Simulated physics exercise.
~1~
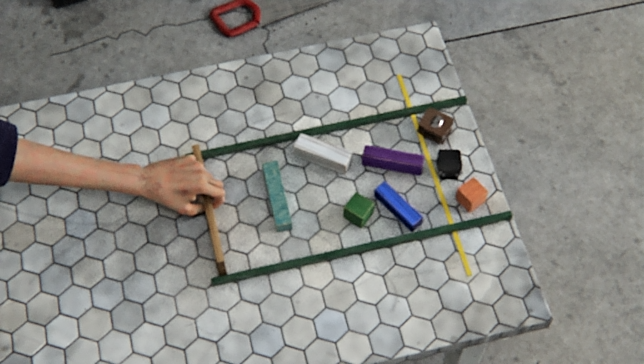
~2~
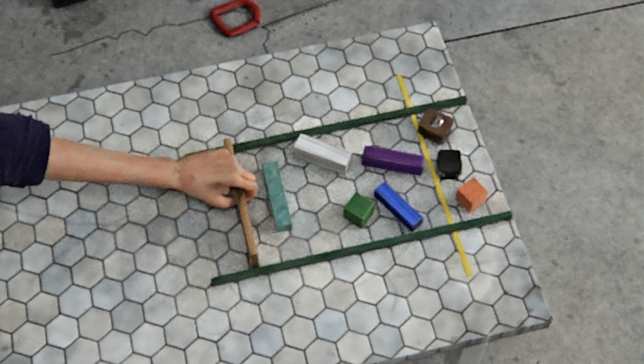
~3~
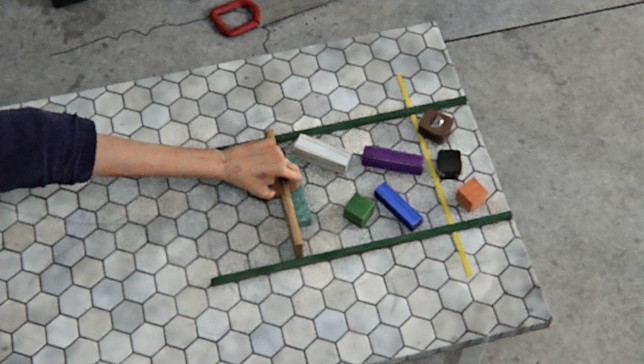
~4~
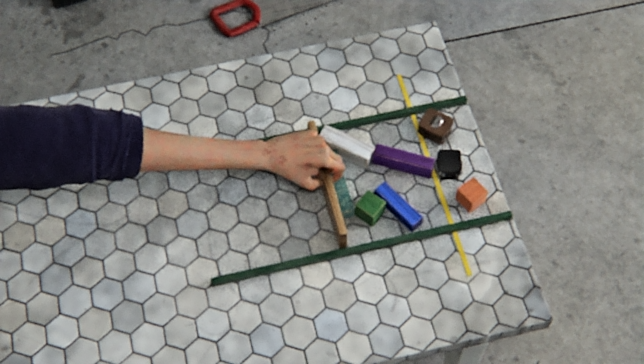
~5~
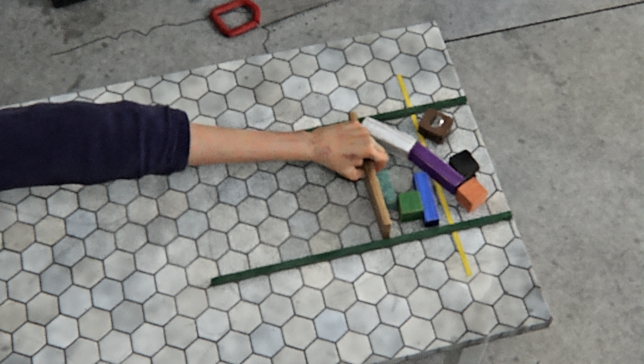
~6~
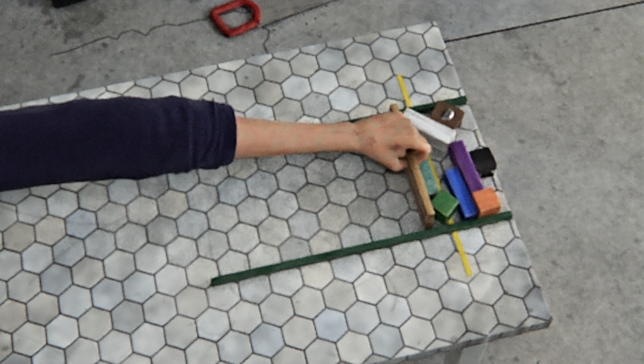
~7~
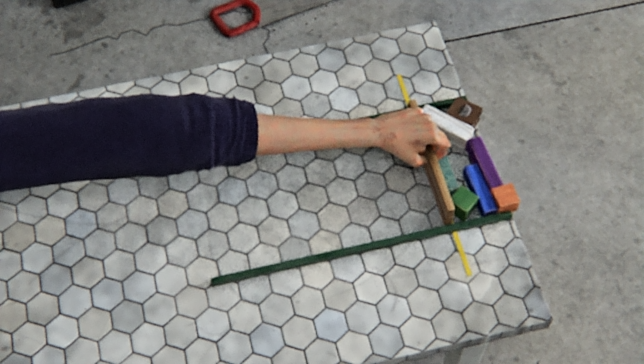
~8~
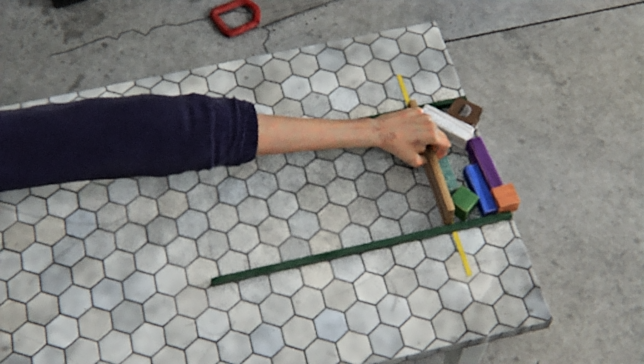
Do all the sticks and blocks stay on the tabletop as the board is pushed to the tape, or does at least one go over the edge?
At least one goes over the edge. The black block drops off at the right, while the other pieces remain bunched on the tabletop when the board stops.
